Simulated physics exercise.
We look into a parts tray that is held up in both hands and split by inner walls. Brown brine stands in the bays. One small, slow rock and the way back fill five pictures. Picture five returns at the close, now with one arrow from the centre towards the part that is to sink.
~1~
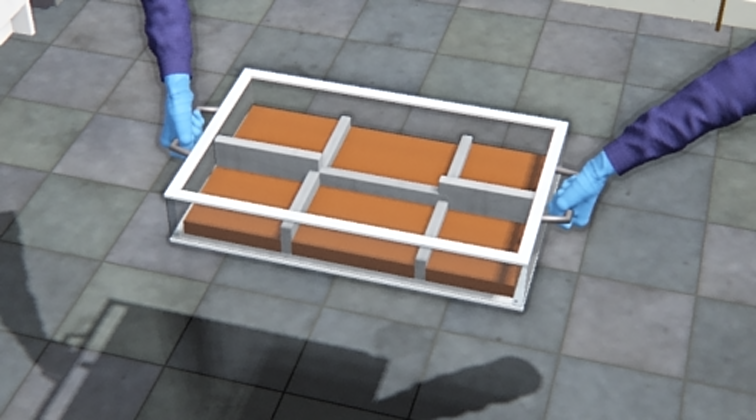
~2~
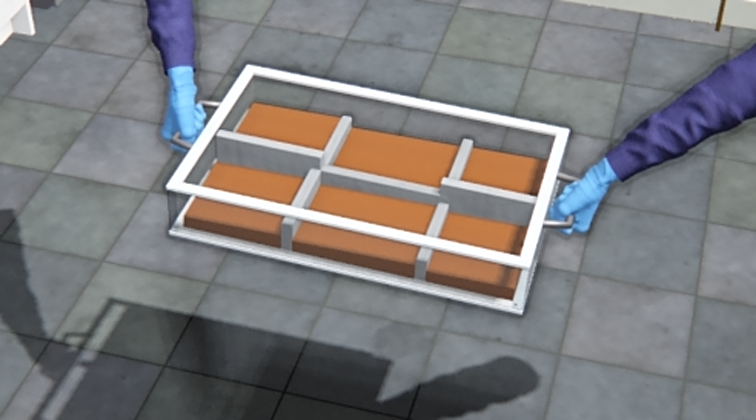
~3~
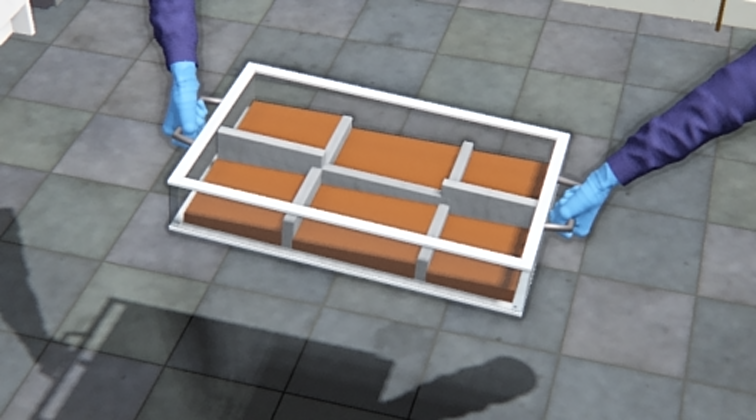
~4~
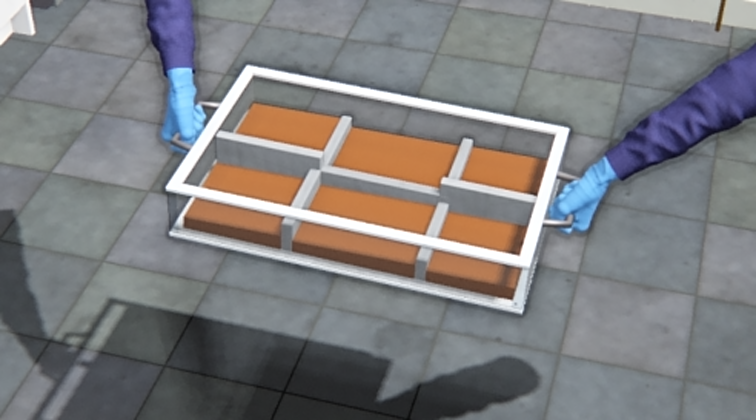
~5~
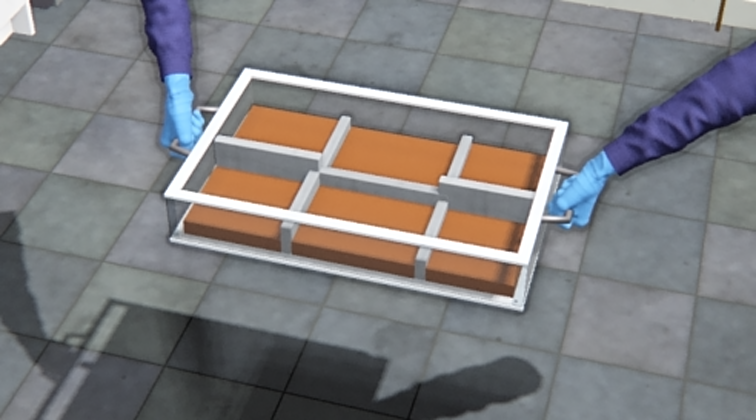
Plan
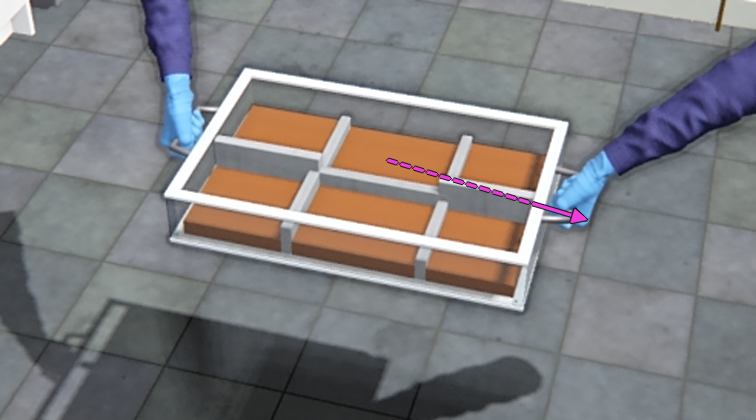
Above a grey tiled floor, two blue-gloved hands in purple sleeves hold a white-framed tray by its end handles, with brown brine in its six walled bays. The hands tilt the tray very slightly down toward the back right, then ease it back to level, the brine staying within its bays.
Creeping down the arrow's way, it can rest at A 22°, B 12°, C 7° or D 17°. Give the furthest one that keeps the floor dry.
Go for D.
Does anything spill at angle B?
No, not at all.
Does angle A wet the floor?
Yes.
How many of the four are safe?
Three of the four.
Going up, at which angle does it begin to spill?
Here it is angle A.
The arrow ends at (581, 218).
For angle A, about 4 % goes over the rim.
For angle B, nothing spills; the back right bay holds the most.
For angle C, nothing spills; the front middle bay holds the most.
For angle D, nothing spills; the back right bay holds the most.
